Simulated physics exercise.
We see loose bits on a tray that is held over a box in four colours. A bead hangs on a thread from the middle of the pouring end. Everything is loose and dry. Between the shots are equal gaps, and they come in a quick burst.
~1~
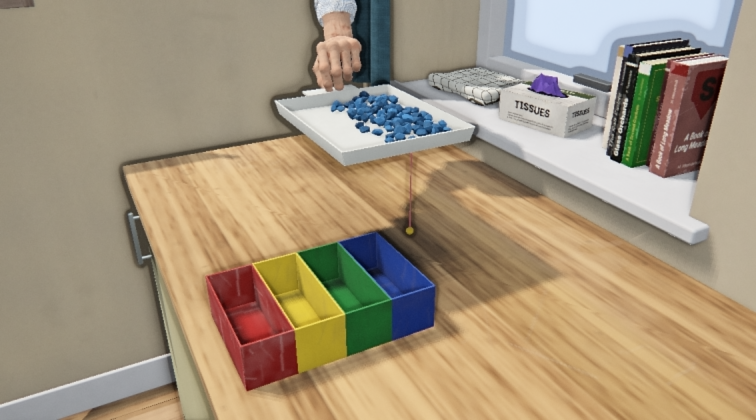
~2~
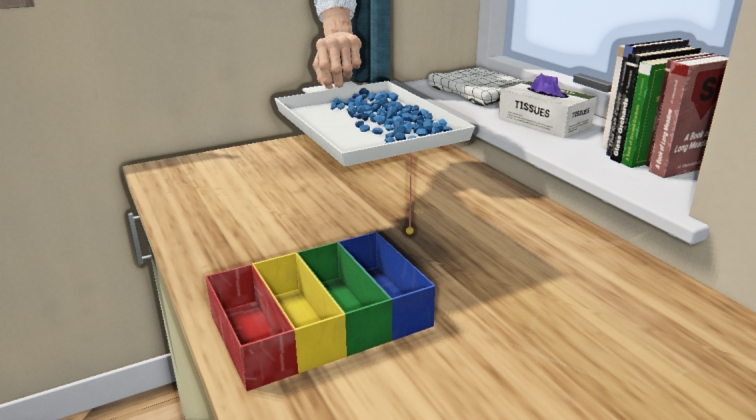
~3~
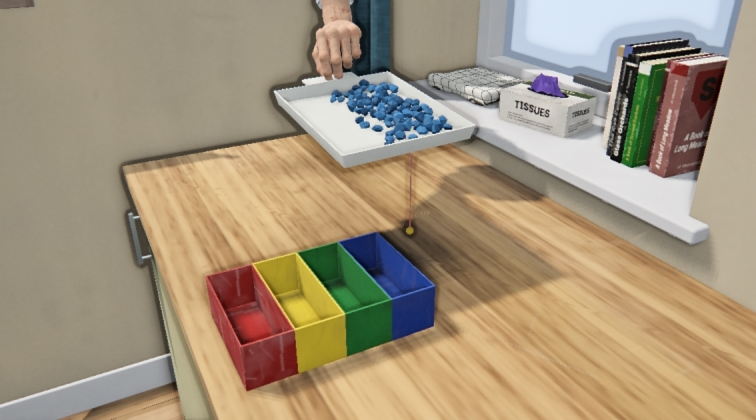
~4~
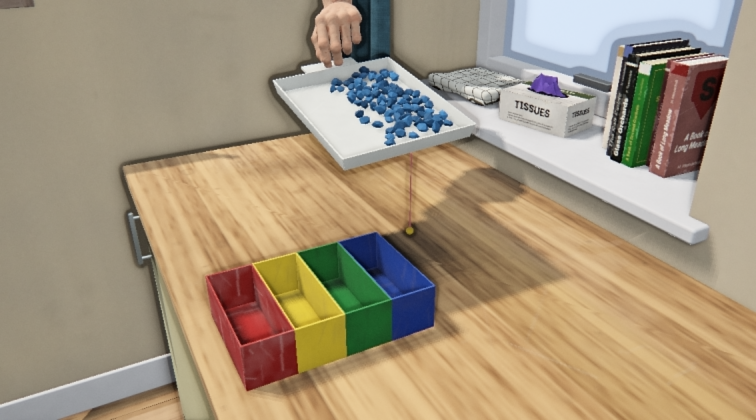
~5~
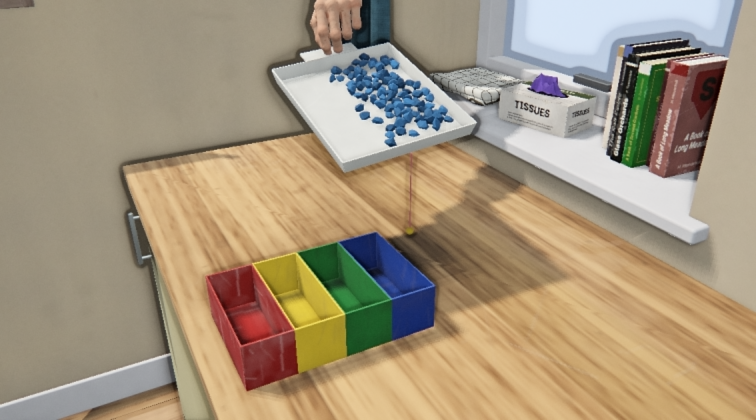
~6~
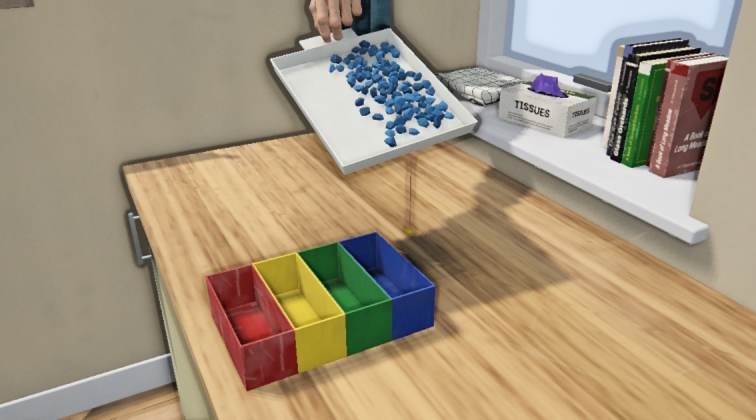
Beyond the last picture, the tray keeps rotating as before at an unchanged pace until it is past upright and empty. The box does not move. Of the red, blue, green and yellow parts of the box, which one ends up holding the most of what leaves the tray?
The blue part holds the most.
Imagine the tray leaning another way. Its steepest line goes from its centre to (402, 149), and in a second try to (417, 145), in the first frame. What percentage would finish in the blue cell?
First some 20, then 0 per cent.
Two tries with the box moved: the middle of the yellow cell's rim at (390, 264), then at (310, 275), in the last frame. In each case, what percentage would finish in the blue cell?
Roughly 0 per cent, then roughly 30 per cent.
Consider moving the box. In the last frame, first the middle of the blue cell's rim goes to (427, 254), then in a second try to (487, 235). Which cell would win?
First: The green one. Second: The cell in red.
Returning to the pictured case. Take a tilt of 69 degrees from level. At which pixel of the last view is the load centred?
The load is centred near (389, 145).
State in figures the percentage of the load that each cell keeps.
In per cent: The red cell gets 0, the yellow cell 0, the green cell 30 and the blue cell 50.
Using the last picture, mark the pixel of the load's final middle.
Centre at rest: Close to (384, 303).
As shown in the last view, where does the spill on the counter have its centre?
Estimated middle: Around (472, 317).
Soon, tray tipped steeply; nearly all on the tray; a small part falling or outside the box.
A while on, tray tipped past a quarter turn; a small part on the tray; about a third in the blue cell; about a quarter in the green cell; a stray few in the yellow cell; about a quarter falling or outside the box.
Towards the end, tray tipped past a quarter turn; about half in the blue cell; about a third in the green cell; a stray few in the yellow cell; about a quarter falling or outside the box.
Finally, tray tipped past a quarter turn; about half in the blue cell; about a third in the green cell; a stray few in the yellow cell; none in the red cell; about a quarter outside the box.
